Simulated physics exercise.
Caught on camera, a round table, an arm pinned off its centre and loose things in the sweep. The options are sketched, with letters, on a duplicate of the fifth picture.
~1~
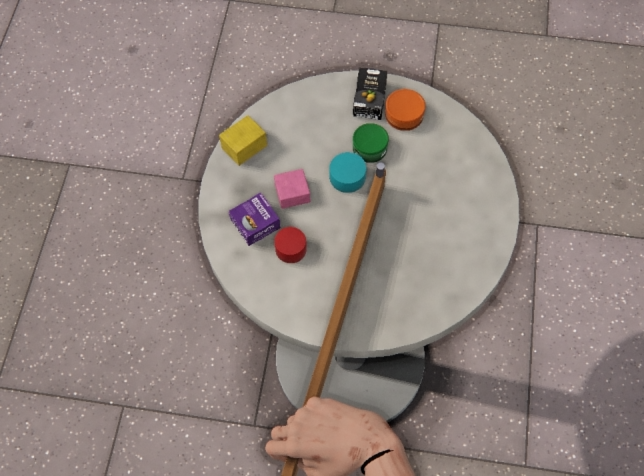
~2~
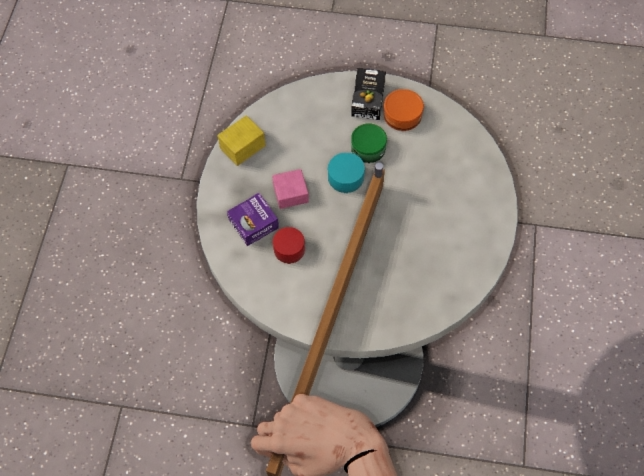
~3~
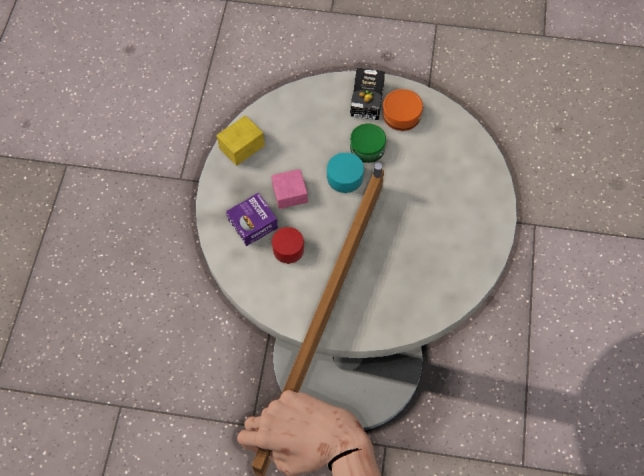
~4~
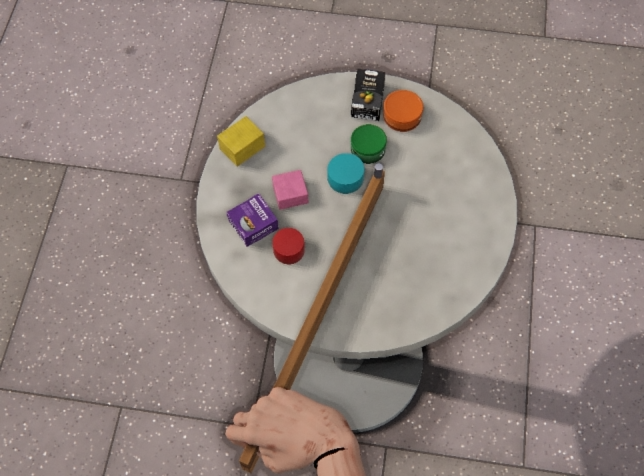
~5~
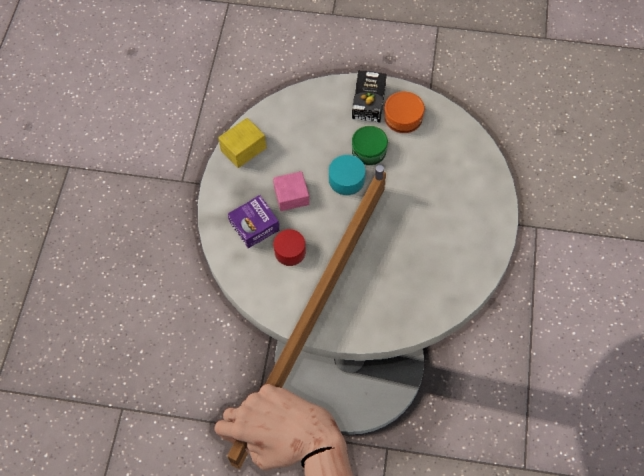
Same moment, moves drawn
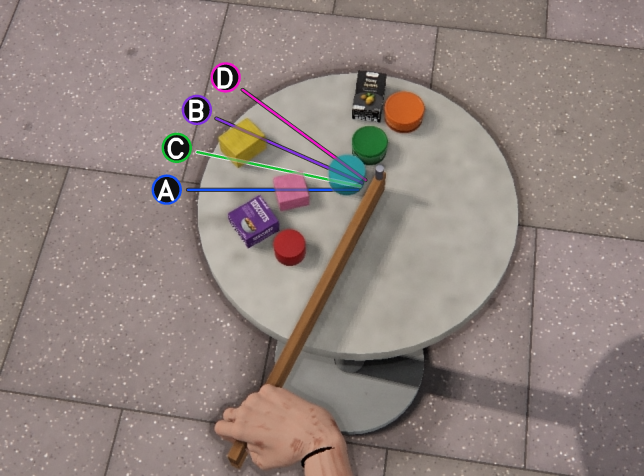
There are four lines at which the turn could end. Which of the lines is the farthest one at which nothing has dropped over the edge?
C.
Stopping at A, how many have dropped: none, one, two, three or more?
By then, none.
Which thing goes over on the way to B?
The yellow block.
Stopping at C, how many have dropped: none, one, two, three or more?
By then, none.
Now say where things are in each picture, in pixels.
Arm (351, 268); pink block (292, 189); red pot (291, 246), in the first frame.
Arm (345, 267); yellow block (242, 141), in the second frame.
Arm (340, 265); turquoise pot (345, 173), in the third frame.
Arm (337, 265); black packet (369, 95), in the fourth frame.
Arm (333, 264); pink block (291, 191); red pot (290, 248); yellow block (243, 143), in the fifth frame.
On the marked copy, A at (273, 190); B at (288, 150); C at (278, 169); D at (303, 134).
With C. Early on, arm (291, 233); purple packet (248, 216); red pot (278, 232).
Further on, arm (273, 189); purple packet (228, 185); red pot (262, 185).
At the end, arm (276, 155); yellow block (252, 107); purple packet (242, 140); nothing has fallen.
As for the rest, A is safe but short; B drops the yellow block; D drops the yellow block.
